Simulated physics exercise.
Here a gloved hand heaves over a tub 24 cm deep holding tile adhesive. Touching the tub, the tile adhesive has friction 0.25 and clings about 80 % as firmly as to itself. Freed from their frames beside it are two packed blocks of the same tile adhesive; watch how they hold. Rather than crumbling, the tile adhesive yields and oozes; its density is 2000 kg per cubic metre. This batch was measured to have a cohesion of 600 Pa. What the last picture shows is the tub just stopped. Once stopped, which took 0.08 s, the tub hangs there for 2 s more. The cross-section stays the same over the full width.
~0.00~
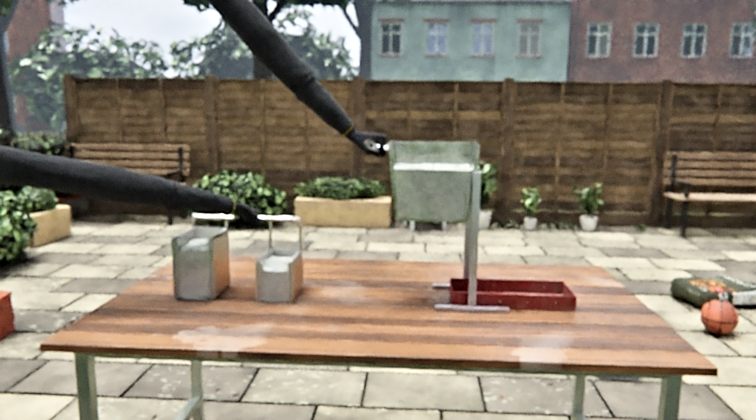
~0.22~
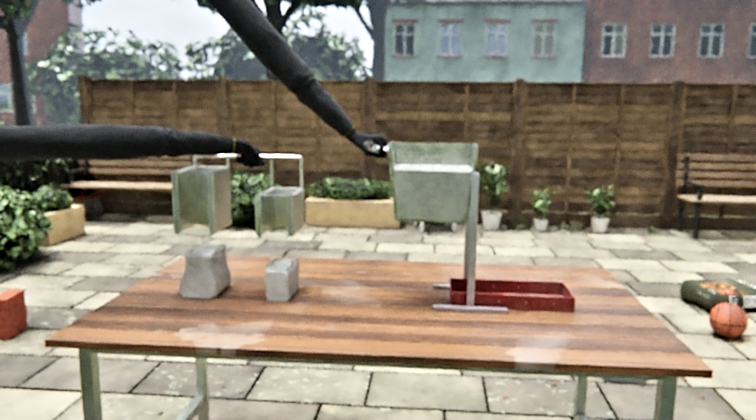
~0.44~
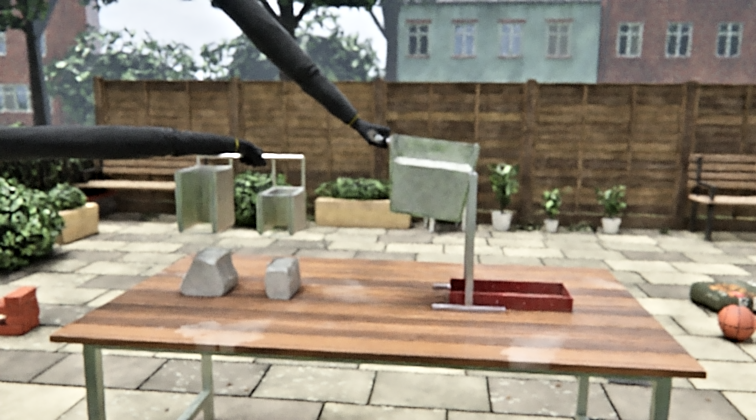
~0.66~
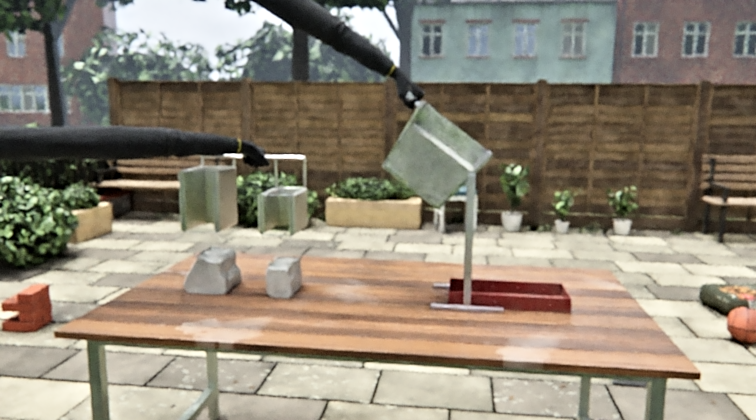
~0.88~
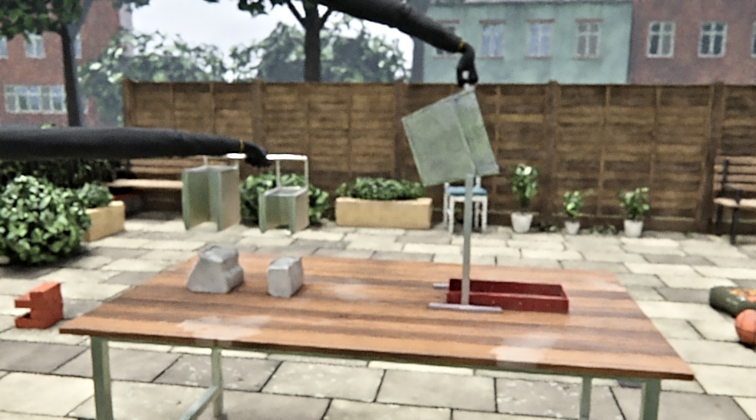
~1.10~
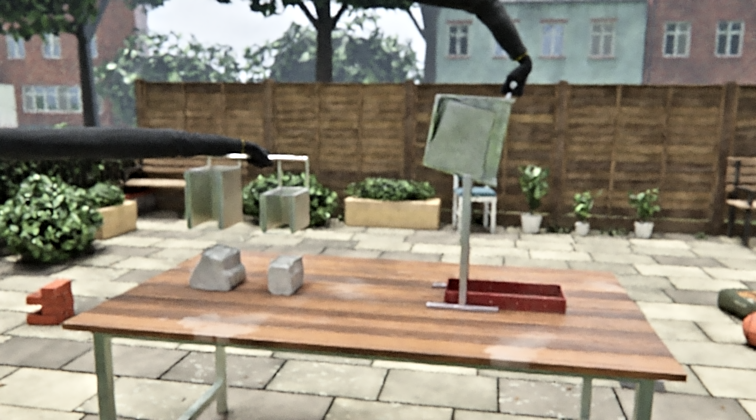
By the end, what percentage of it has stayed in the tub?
Some 42 per cent has stayed in the tub.
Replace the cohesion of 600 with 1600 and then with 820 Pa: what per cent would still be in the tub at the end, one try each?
45 %, then 45 %.
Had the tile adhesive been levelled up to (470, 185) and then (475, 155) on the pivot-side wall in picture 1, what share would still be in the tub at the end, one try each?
Roughly 55 per cent, then roughly 30 per cent.
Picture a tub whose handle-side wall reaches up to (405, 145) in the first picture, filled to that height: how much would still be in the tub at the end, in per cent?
About 45 % stays in the tub.
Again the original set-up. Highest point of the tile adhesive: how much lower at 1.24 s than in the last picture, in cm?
Roughly 7 cm.
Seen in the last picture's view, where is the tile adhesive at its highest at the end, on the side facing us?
Highest point: Approx. (447, 149).
After 1.24 s, the tub is at 99 degrees and holds 83 %.
After 1.41 s, the tub is at 99 degrees and holds 44 %.
After 1.58 s, the tub is at 99 degrees and holds 42 %.
After 1.75 s, the tub is at 99 degrees and holds 42 %.
After 3.10 s, the tub is at 99 degrees and holds 42 %.
